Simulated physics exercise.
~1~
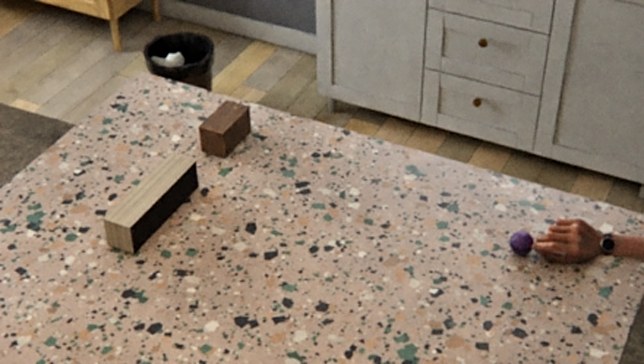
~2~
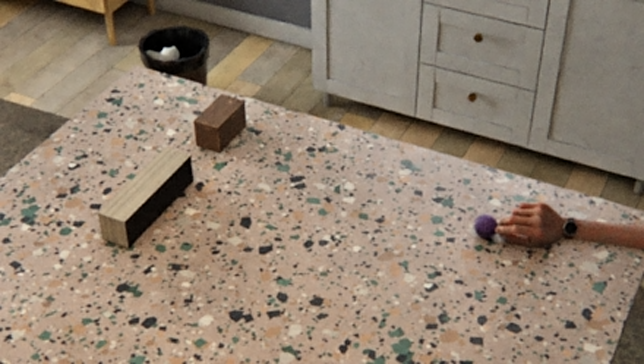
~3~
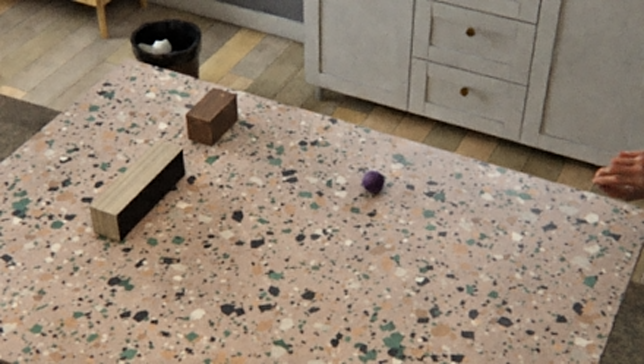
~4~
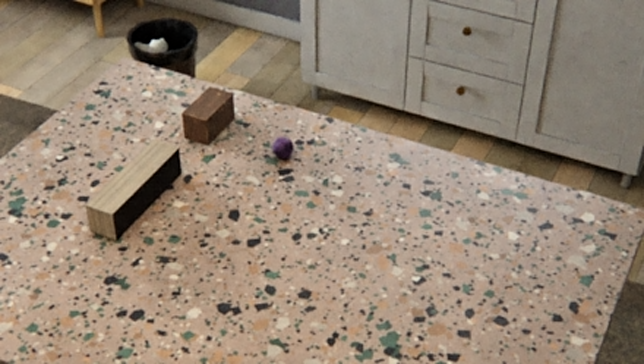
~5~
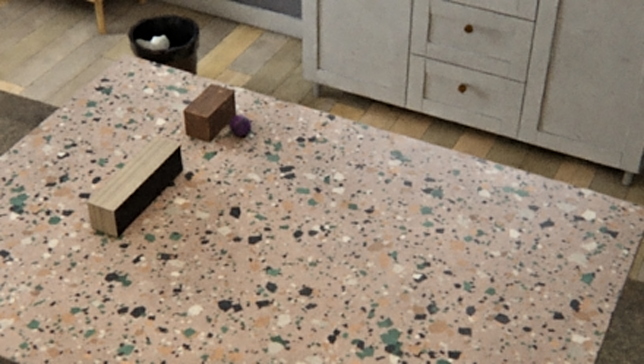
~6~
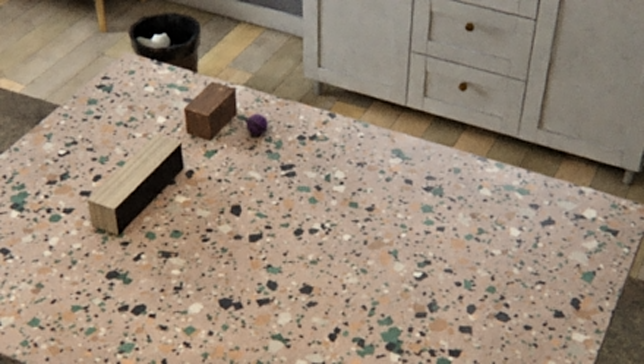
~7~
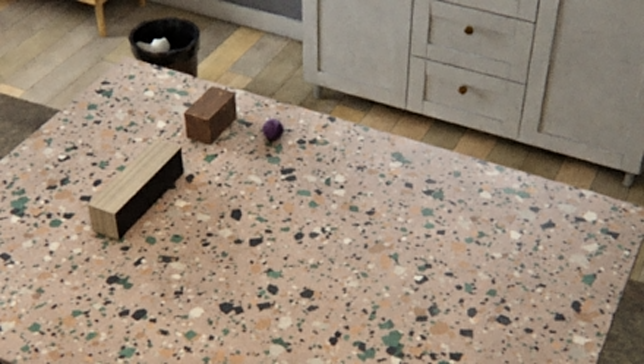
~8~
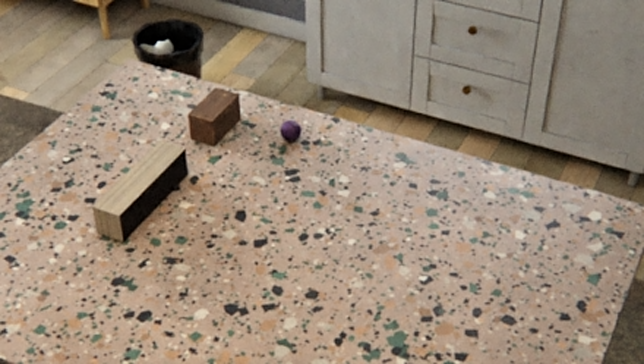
A purple ball rolls across a speckled pink terrazzo tabletop, seen from above at an angle by a slightly swaying camera. On the left stand a long block with a pale top and black side and, behind it, a smaller brown block, with a gap between them; a waste bin and grey cabinets are beyond. At the right, a hand wearing a dark watch pushes the ball leftward, lets go and draws back. The ball rolls on alone, misses the gap and hits the brown block. It rebounds a short way to the right and stops.
